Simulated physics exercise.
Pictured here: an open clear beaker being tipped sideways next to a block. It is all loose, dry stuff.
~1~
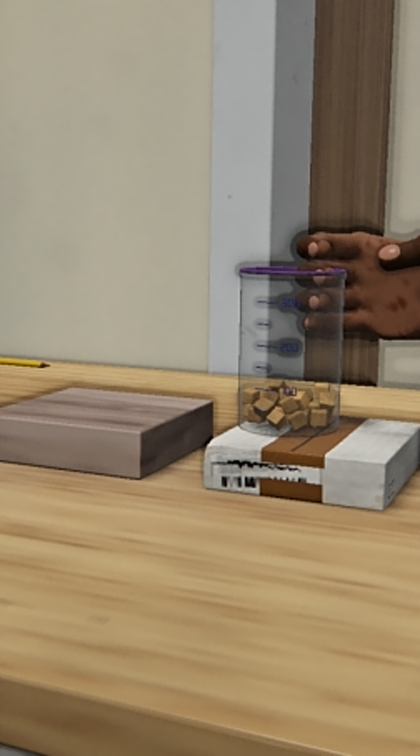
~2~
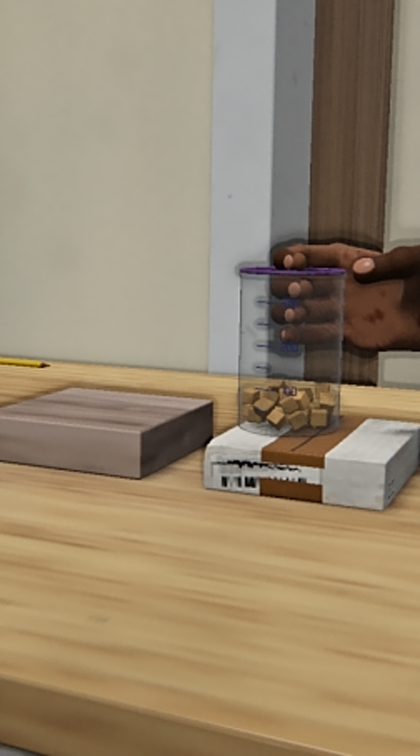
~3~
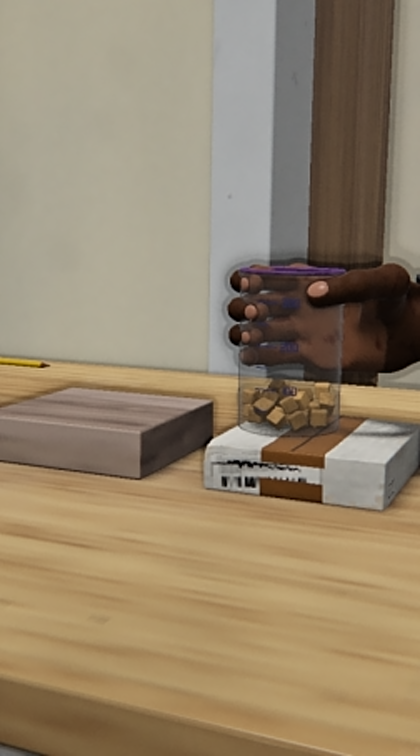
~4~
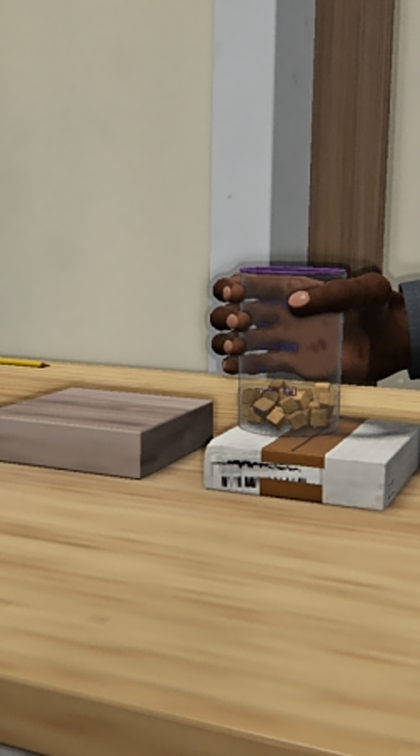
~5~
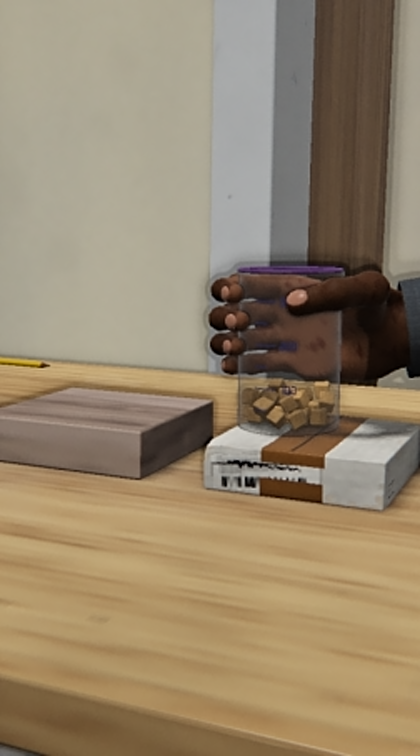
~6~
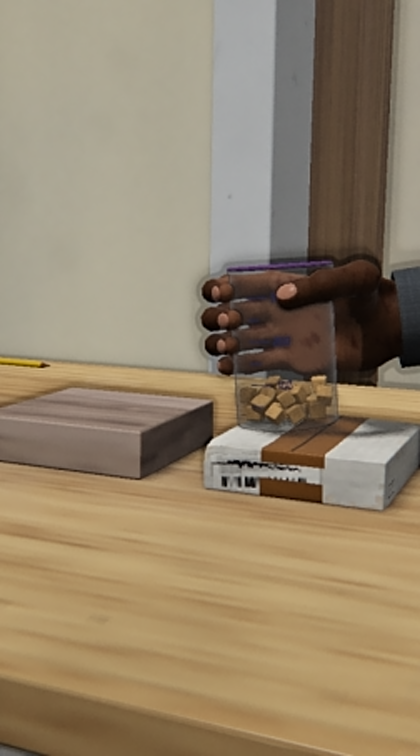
On a wooden tabletop, a hand reaching in from the right, closing around a clear beaker of small wooden cubes and tilting it slightly.
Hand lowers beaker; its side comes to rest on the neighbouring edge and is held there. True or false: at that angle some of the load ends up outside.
False.
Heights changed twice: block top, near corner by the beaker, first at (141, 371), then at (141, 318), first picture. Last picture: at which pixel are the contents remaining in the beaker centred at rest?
Around (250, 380) in the first case, around (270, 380) in the second.
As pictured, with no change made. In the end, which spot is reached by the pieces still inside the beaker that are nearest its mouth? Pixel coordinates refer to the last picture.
About (206, 389).
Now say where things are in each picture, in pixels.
Beaker at (290, 349), a quarter full of small wooden cubes; block at (103, 429), its top about level with the beaker's foot, in the first picture.
Beaker at (290, 349), upright; rim at (246, 270); top of the contents at (289, 397), in the second picture.
Beaker at (290, 349), upright; rim at (246, 270); block at (103, 429), in the third picture.
Beaker at (290, 349), upright; rim at (246, 270); top of the contents at (289, 397), in the fourth picture.
Beaker at (289, 348), upright; rim at (244, 270); block at (103, 429), in the fifth picture.
Beaker at (284, 344), leaning 5°; rim at (233, 270); block at (103, 429), its top about level with the beaker's foot, in the sixth picture.
Then, 0.67 s past the last view, the beaker leans 45°; everything is still inside.
Then, 1.26 s past the last view, the beaker leans 80°; everything is still inside.
Then, 1.76 s past the last view, the beaker rests on the block at 86°; everything is still inside.
Finally, the beaker rests on the block at 86°; everything is still inside.
